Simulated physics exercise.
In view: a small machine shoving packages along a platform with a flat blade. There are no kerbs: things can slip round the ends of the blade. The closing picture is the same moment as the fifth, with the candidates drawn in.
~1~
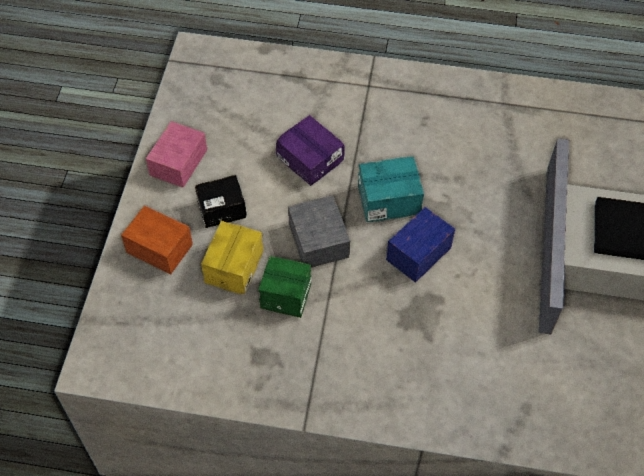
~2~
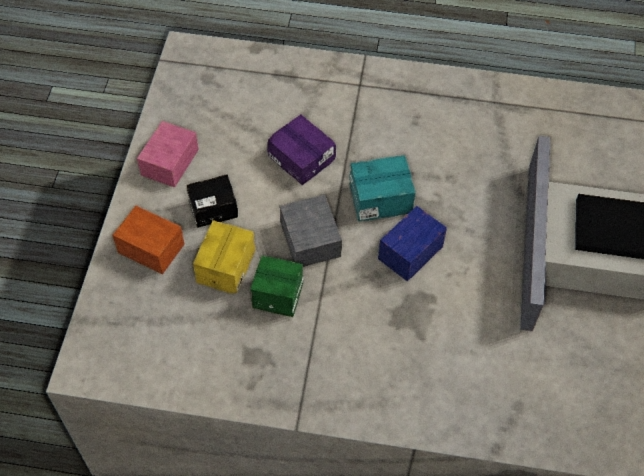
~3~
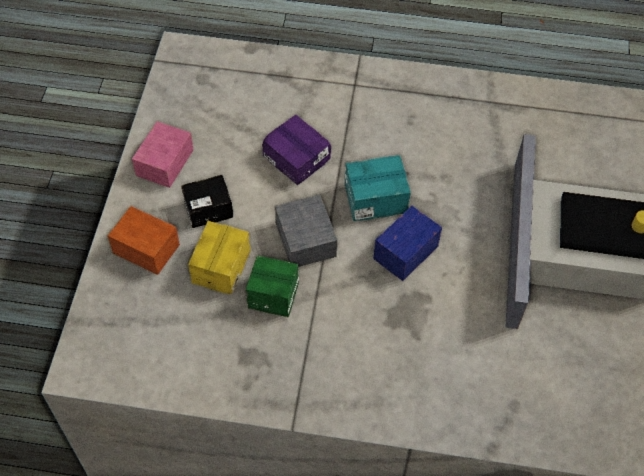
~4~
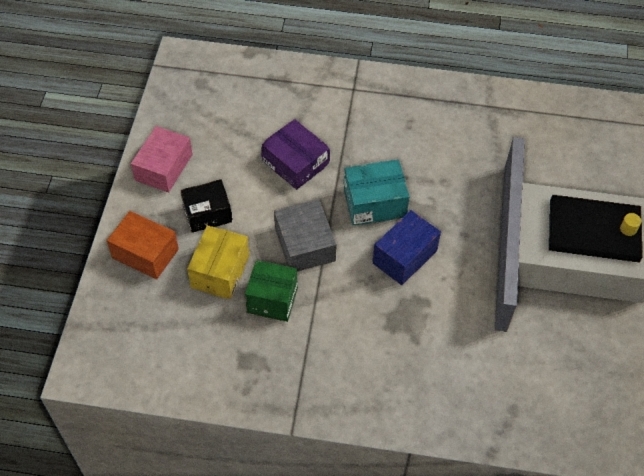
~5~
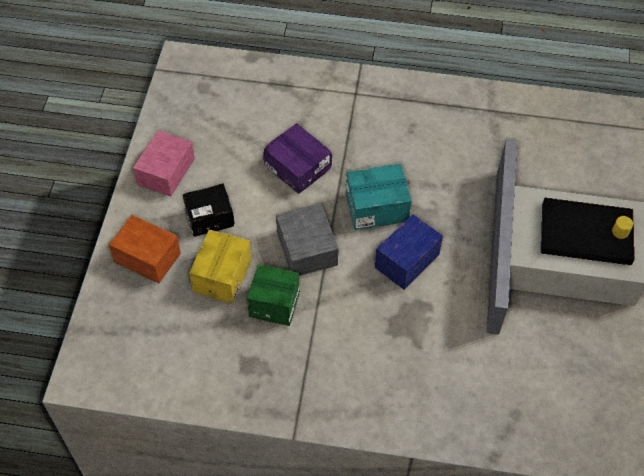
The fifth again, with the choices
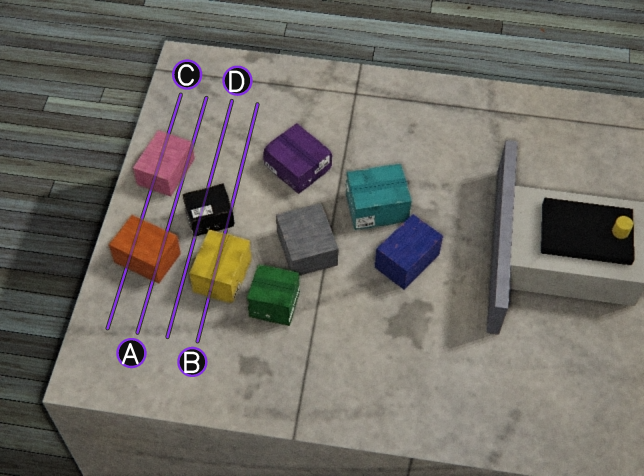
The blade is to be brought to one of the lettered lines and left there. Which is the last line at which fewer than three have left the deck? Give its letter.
It should halt at D.
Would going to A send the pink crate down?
By then, yes.
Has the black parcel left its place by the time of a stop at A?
By then, yes.
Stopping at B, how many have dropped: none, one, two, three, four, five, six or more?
By then, none.
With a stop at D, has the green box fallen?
No.
On the marked copy, A at (175, 206); B at (230, 213); C at (147, 202); D at (202, 209).
Following D. Soon after the start, robot (467, 214); turquoise parcel (363, 192); blue crate (362, 248).
Later, robot (355, 199); pink crate (160, 161); black parcel (174, 205).
In the end, robot (274, 189); orange crate over the edge; black parcel over the edge; two fallen.
As for the rest, A drops four; B is within the limit but short; C drops five.
